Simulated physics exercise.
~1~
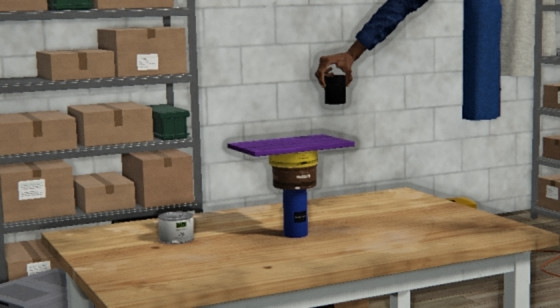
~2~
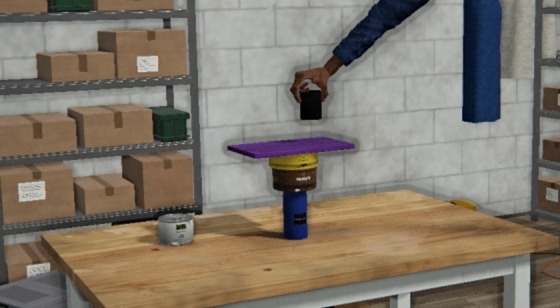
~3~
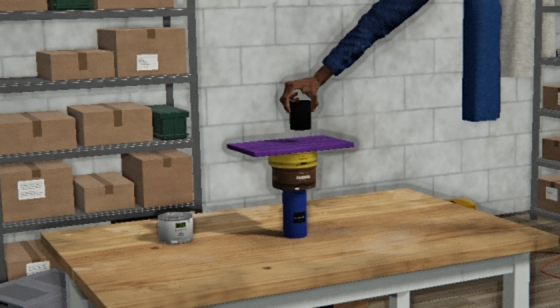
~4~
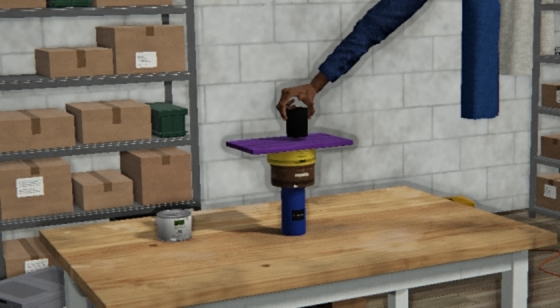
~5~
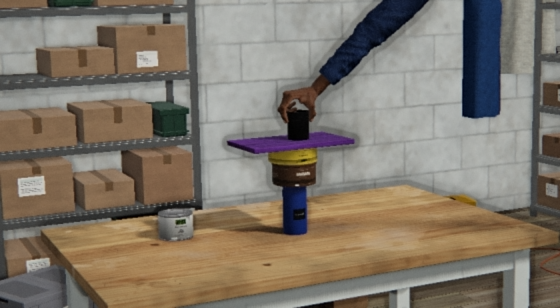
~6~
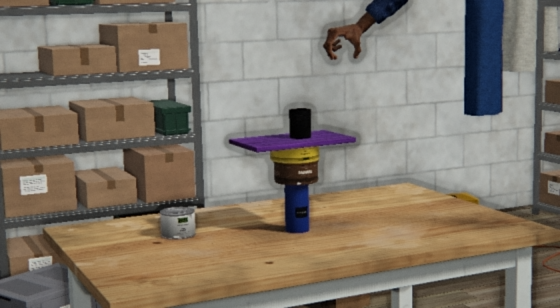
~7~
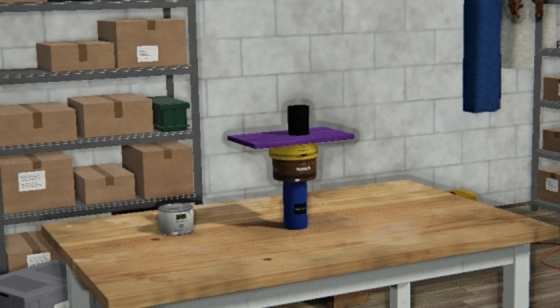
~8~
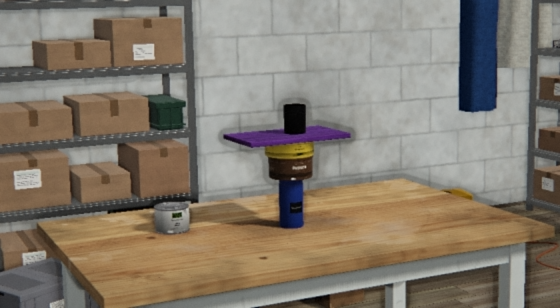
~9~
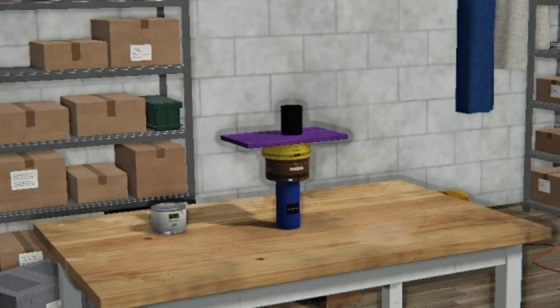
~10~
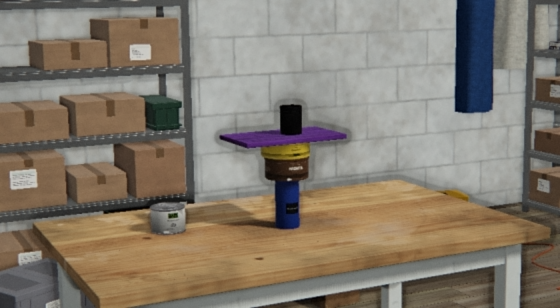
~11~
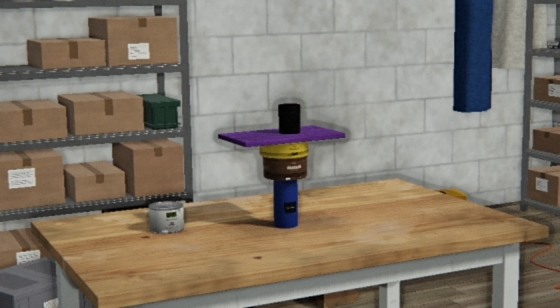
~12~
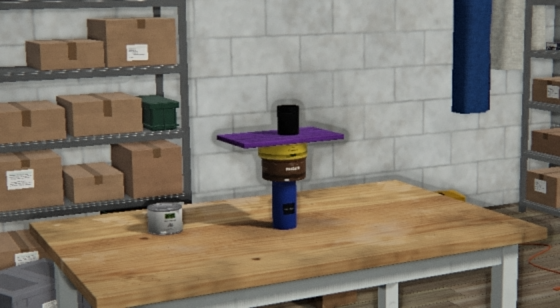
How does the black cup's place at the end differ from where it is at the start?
At the start the black cup is held in a hand above and to the right of the purple board. By the end it stands upright on top of the board, lower and further left.
